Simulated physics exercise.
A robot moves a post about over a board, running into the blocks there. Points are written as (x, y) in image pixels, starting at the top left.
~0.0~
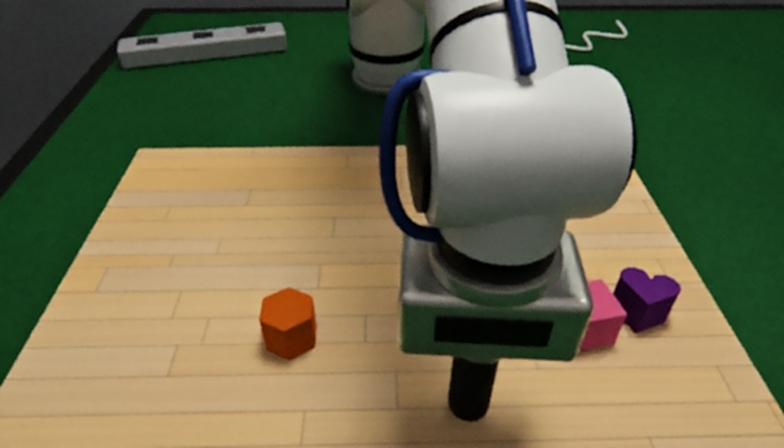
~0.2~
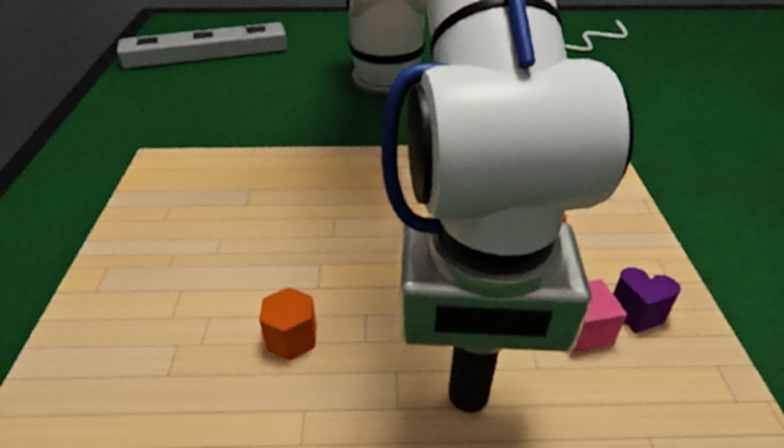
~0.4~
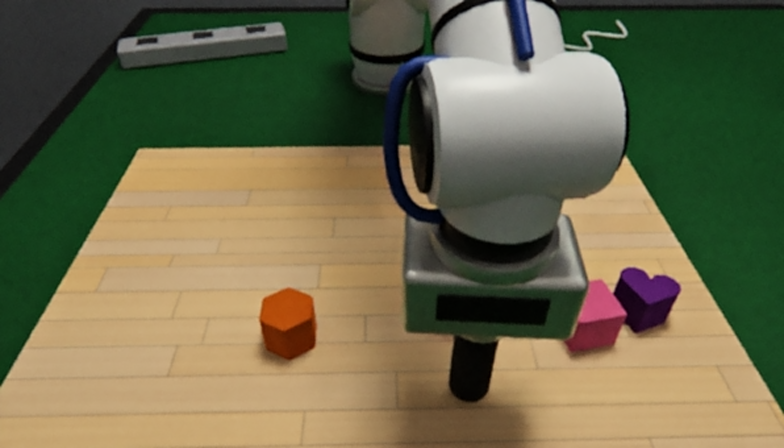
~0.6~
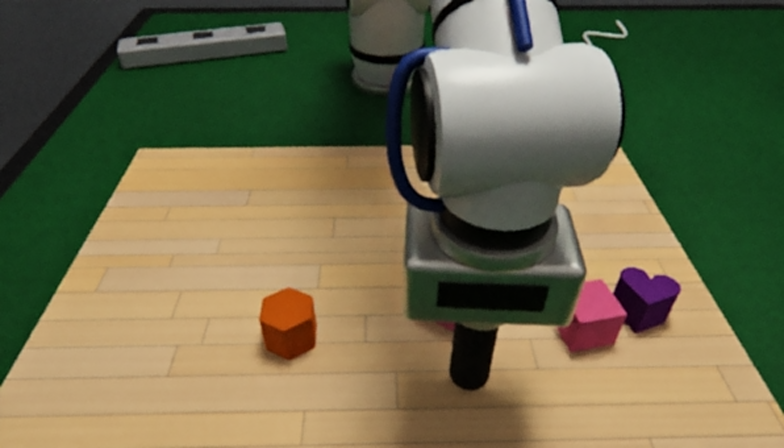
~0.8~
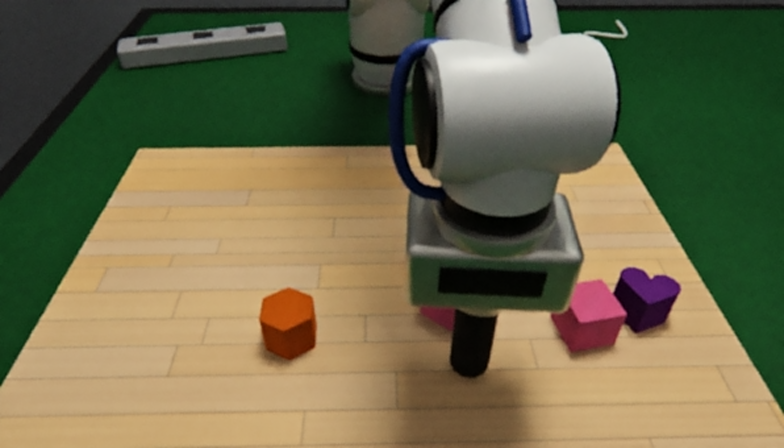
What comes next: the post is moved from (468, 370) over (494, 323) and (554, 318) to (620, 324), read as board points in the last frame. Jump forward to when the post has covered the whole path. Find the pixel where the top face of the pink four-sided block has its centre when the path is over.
I'd say the pink four-sided block ends with its top centre at (667, 325).
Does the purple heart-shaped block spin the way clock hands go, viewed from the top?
My answer is no.
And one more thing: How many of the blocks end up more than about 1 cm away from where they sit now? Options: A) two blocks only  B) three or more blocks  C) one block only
The answer is A.
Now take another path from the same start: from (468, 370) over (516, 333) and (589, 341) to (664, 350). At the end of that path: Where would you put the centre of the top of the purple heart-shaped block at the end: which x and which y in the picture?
I'd say the purple heart-shaped block ends with its top centre at (695, 263).
The first path, step by step. One third of the way, post at (495, 315); nothing pushed yet.
Two thirds of the way, post at (557, 311); pink four-sided block at (611, 304), turned 15° clockwise.
At the end, post at (623, 317); pink heart-shaped block unmoved; pink four-sided block at (667, 325), turned 70° clockwise; purple heart-shaped block at (668, 284), turned 25° anticlockwise.
